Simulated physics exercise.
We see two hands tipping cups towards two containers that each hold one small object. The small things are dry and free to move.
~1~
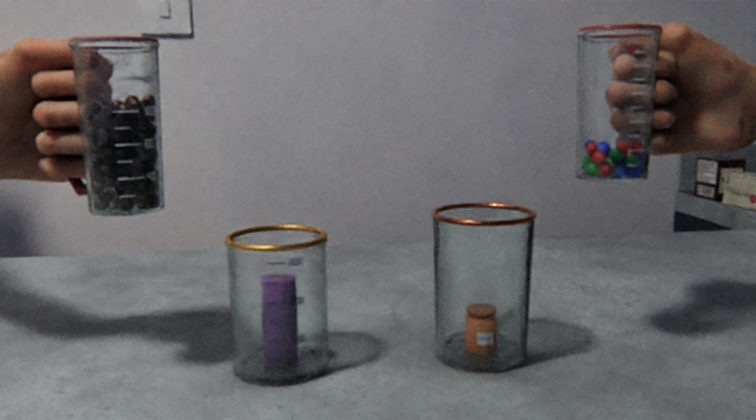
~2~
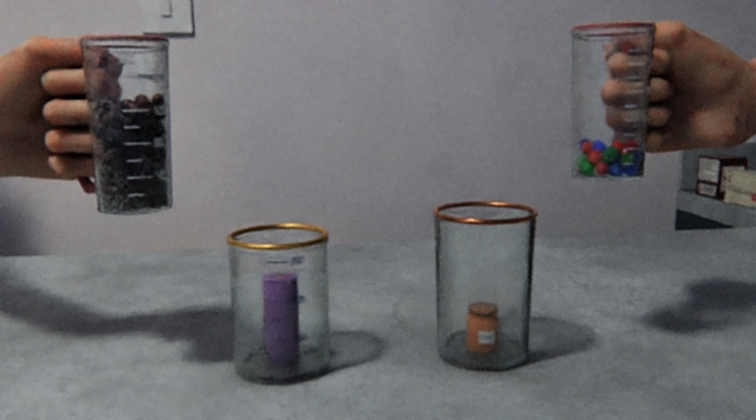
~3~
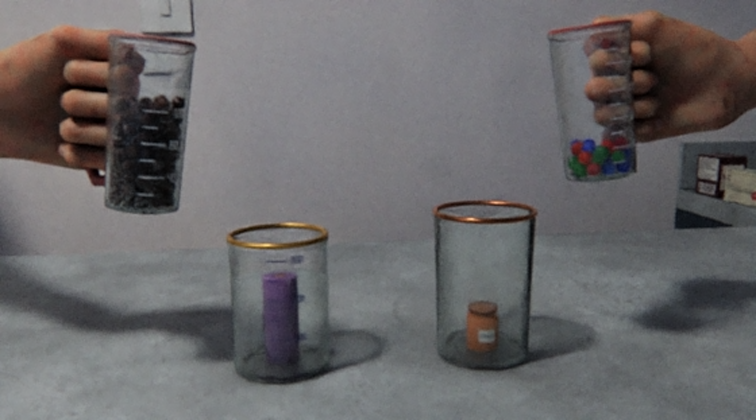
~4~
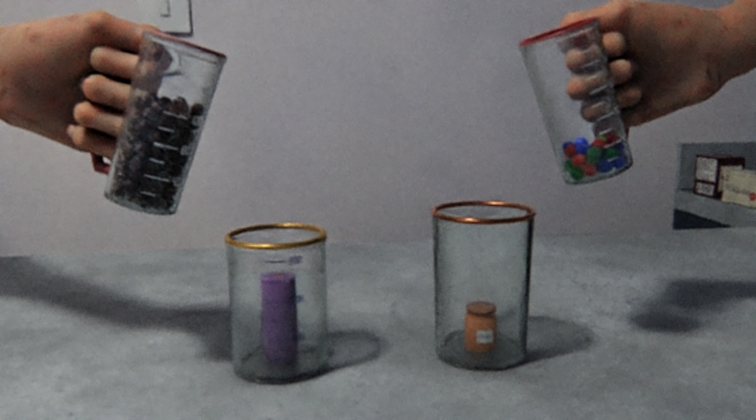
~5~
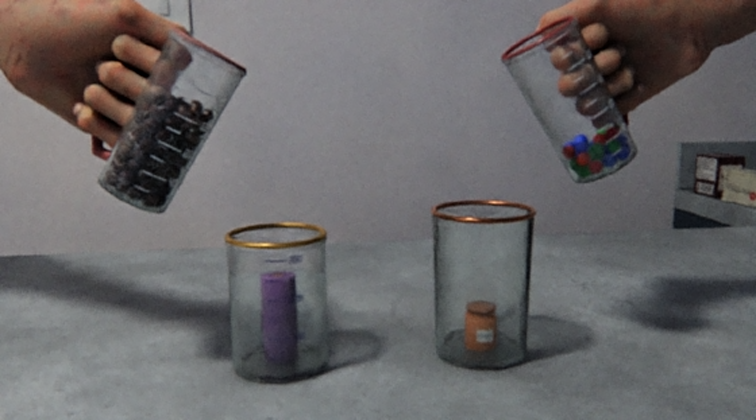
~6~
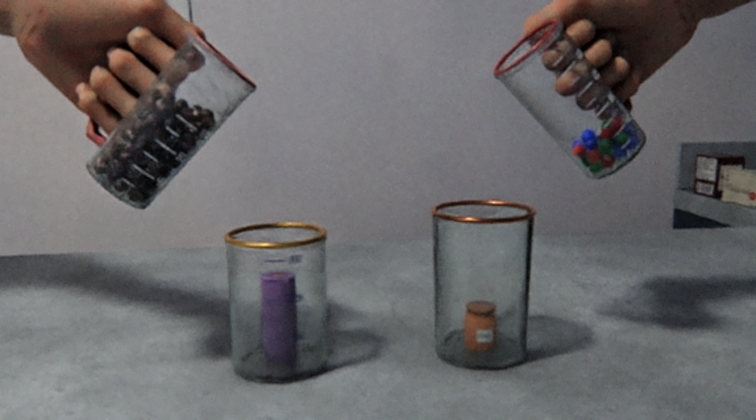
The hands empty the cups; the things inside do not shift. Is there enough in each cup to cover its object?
The left object still sticks out and the right object still sticks out.
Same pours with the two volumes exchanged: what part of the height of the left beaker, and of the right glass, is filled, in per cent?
Left: 20 %. Right: 45 %.
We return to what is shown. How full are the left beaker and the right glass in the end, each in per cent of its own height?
Left about 55, right about 15.
Then, 0.26 s on from there, left beaker empty, all of its cupful still in the cup; right glass empty, all of its cupful still in the cup.
Then, 0.60 s on from there, left beaker empty, all of its cupful still in the cup; right glass empty, all of its cupful still in the cup.
Then, 0.96 s on from there, left beaker a quarter full, near a third of its cupful still in the cup; right glass nearly empty, near a third of its cupful still in the cup.
In the end, left beaker half full (surface near (278, 294)), one piece on the counter; right glass nearly empty (surface near (481, 326)), nothing beside it; the left thing is still showing; the right thing is still showing.
